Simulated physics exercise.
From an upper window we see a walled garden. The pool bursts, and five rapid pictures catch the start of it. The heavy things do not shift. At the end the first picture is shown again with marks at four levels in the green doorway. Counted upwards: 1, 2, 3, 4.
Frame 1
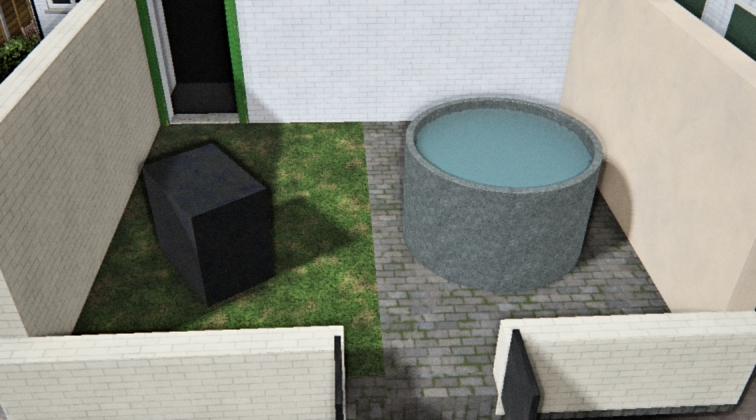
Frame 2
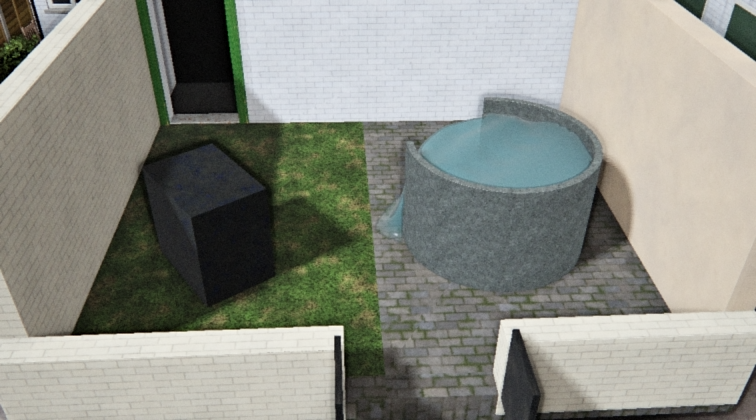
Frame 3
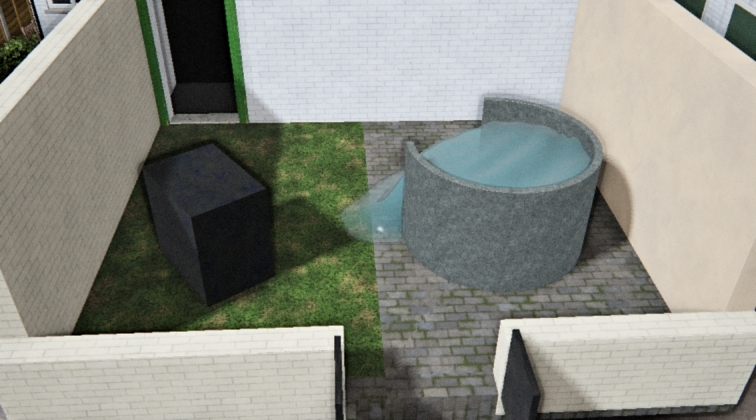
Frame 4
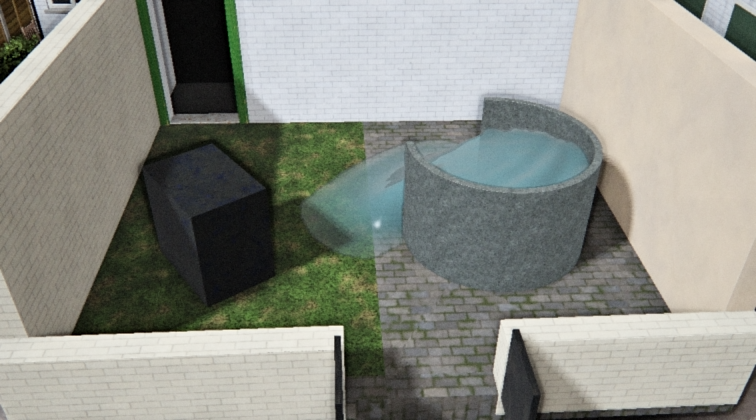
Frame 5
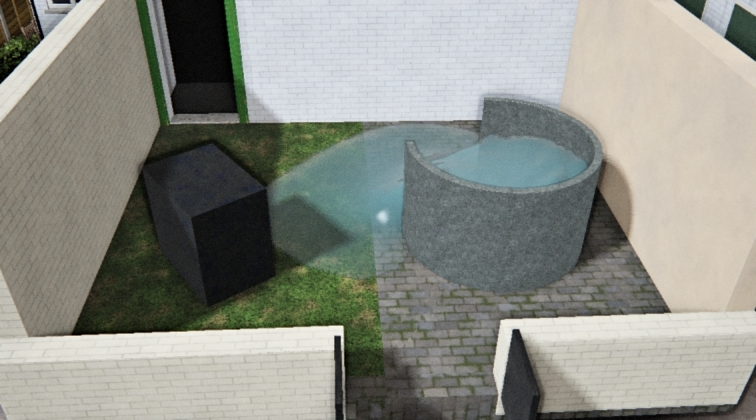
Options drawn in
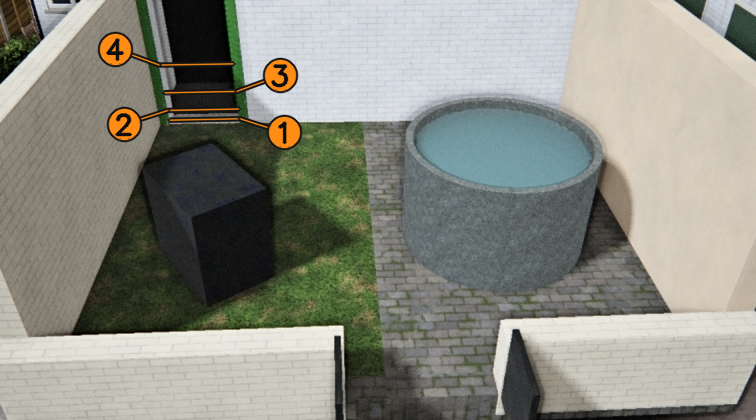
In a walled garden seen from above, a round grey stone pool full of still water stands on paving, across from a dark block on the grass. A section of the pool's left wall disappears, and water pours out through the gap, spreading leftward over the paving and grass up to the block.
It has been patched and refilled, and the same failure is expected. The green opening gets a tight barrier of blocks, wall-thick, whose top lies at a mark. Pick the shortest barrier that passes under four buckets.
The answer is line 3.
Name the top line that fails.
Line 2.
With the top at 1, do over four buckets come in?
Yes.
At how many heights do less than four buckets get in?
Two.
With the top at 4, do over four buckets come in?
No, not at all.
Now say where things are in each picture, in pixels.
Water in the pool at rest, its middle at (502, 147); foot of the green doorway at (205, 123); open gate at (423, 318), in the first picture.
Front seen at (394, 235), 2 % of the ground wet, in the second picture.
Front seen at (358, 232), 6 % of the ground wet, in the third picture.
Front seen at (317, 229), 13 % of the ground wet, in the fourth picture.
Front seen at (299, 243), 25 % of the ground wet, in the fifth picture.
On the marked copy, 1 at (205, 119); 2 at (203, 109); 3 at (200, 92); 4 at (196, 64); from the bottom up 1, 2, 3, 4.
With 1, dozens of bucketfuls pour in.
With 2, about 7 bucketfuls get in.
With 3, a splash gets over, under a bucket.
With 4, nothing gets over.
